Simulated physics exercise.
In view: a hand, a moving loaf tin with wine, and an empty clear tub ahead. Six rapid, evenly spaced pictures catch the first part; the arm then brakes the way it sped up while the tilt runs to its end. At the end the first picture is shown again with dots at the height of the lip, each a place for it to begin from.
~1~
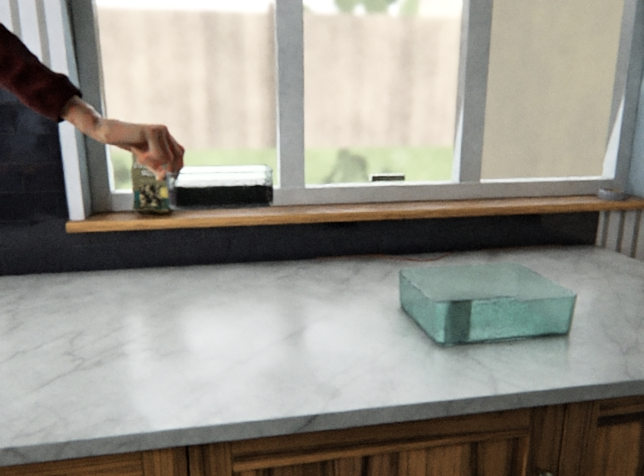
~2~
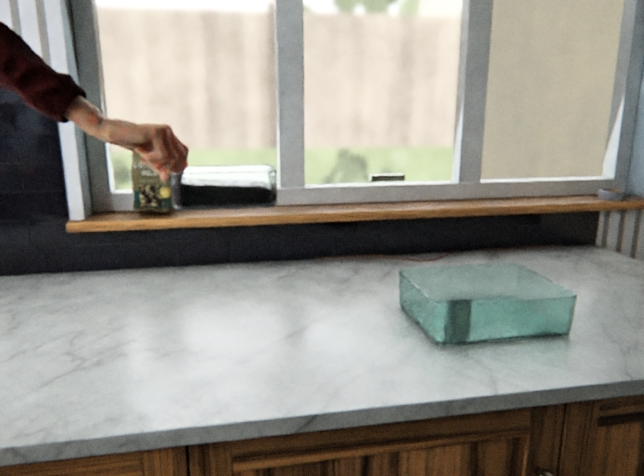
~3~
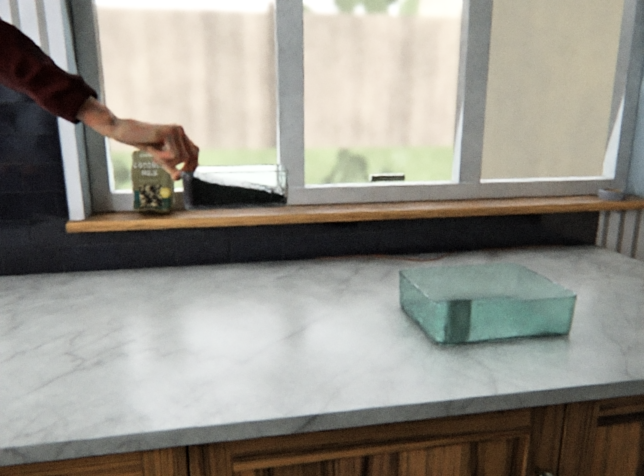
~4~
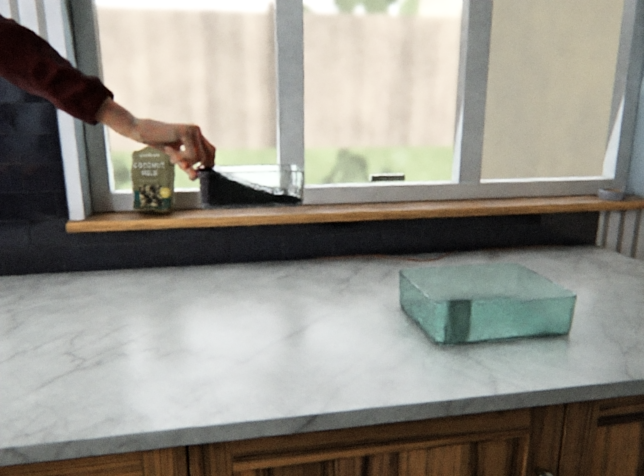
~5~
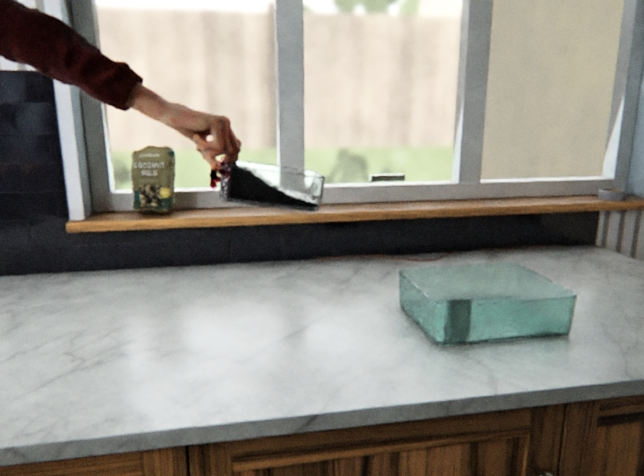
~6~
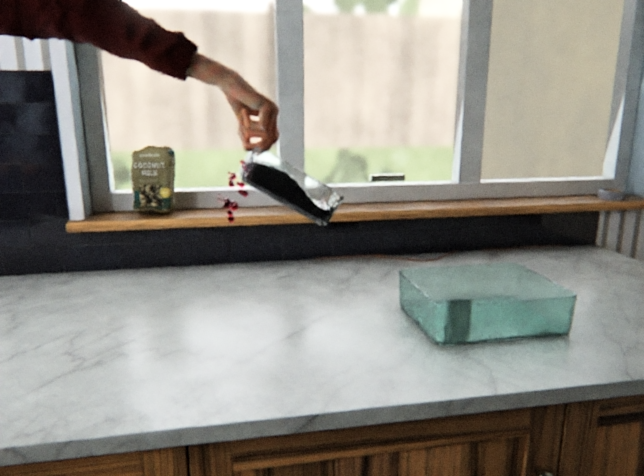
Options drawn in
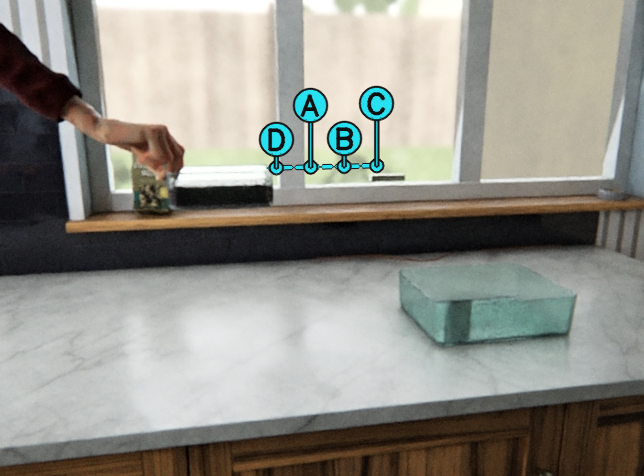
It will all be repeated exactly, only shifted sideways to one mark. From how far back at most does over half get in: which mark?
A will do.
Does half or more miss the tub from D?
Yes, that goes wrong.
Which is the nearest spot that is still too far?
Here it is spot D.
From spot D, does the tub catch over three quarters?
No, it does not.
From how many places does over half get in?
Three of them.
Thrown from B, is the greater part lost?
No, not at all.
On the marked copy, A at (310, 167); B at (344, 166); C at (376, 165); D at (276, 167).
With A, about 65 % lands in the tub, 26 % falls short and 9 % goes beside or beyond.
With B, about 81 % lands in the tub, 6 % falls short and 14 % goes beside or beyond.
With C, about 86 % lands in the tub, 5 % falls short and 10 % goes beside or beyond.
With D, about 36 % lands in the tub, 58 % falls short and 6 % goes beside or beyond.
